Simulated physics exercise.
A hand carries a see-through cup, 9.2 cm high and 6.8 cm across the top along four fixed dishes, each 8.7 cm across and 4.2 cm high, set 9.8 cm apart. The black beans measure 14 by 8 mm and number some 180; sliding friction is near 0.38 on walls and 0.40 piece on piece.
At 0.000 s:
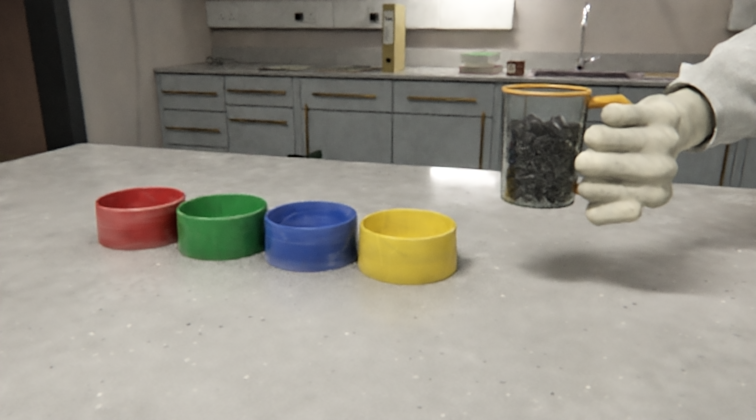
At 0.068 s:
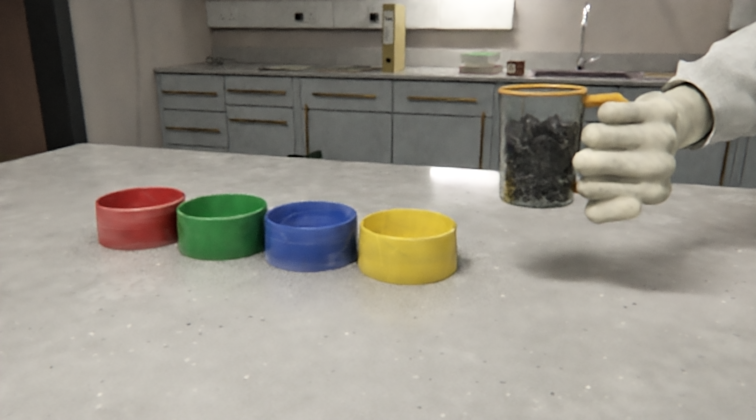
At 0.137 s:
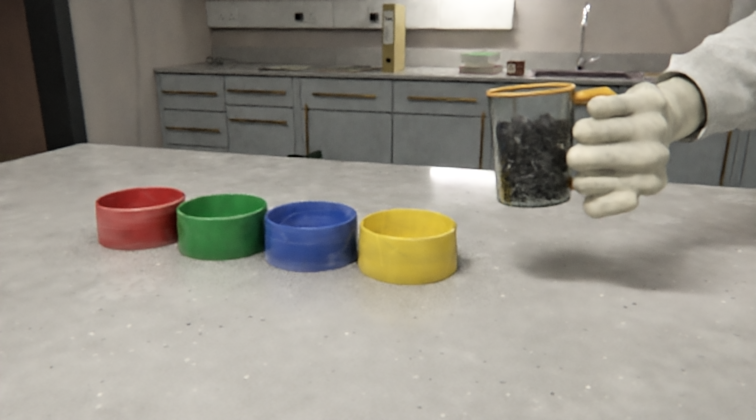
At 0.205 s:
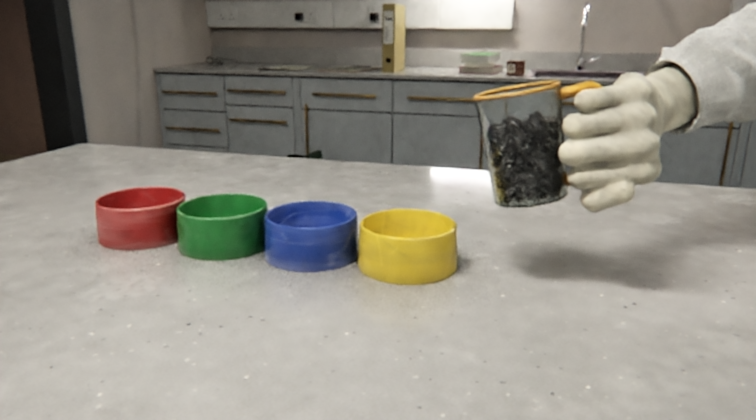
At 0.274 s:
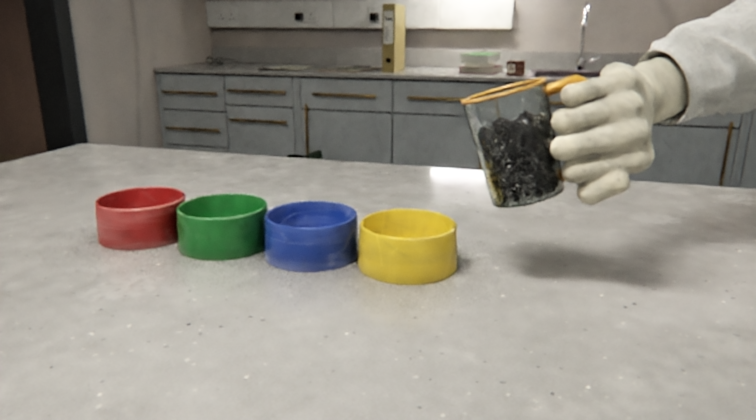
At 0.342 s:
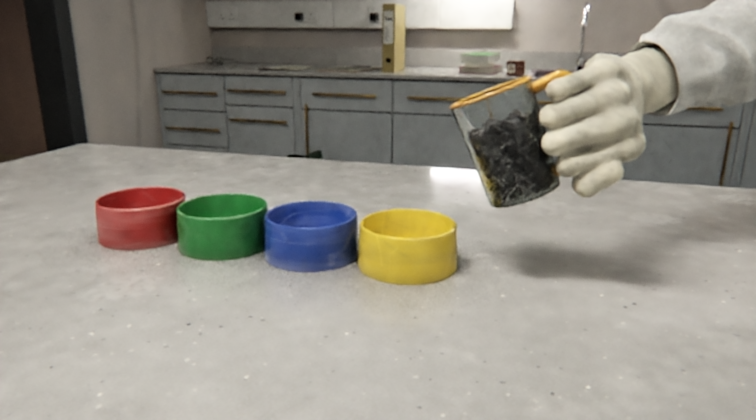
At first, a gloved hand holds a see-through cup of black pieces upright above a pale countertop, right of a row of red, green, blue and yellow dishes. The hand then moves the cup slightly left while steadily tilting its rim toward the dishes, and the black pieces stay inside.
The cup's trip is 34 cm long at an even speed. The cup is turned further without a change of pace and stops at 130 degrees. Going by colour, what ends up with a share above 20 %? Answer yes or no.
Red no, blue yes, green no, yellow no, counter no.
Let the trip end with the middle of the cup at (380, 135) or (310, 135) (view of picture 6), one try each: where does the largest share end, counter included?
The winner: Blue; blue.
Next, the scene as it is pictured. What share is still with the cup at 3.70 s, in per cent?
About 0 per cent.
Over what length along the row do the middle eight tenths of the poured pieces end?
About 5 cm.
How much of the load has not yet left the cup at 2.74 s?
About 0 per cent.
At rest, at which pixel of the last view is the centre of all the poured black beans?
Near (306, 231).
After 1.78 s, tilt 130 degrees; cup holds 5 %, blue 95 %.
Then, at 2.74 s, tilt 130 degrees; cup holds 0 %, blue 100 %.
After 3.70 s, tilt 130 degrees; cup holds 0 %, blue 100 %.
In the end, at 4.0 s, red 0 %, blue 100 %, green 0 %, yellow 0 %, counter 0 %.
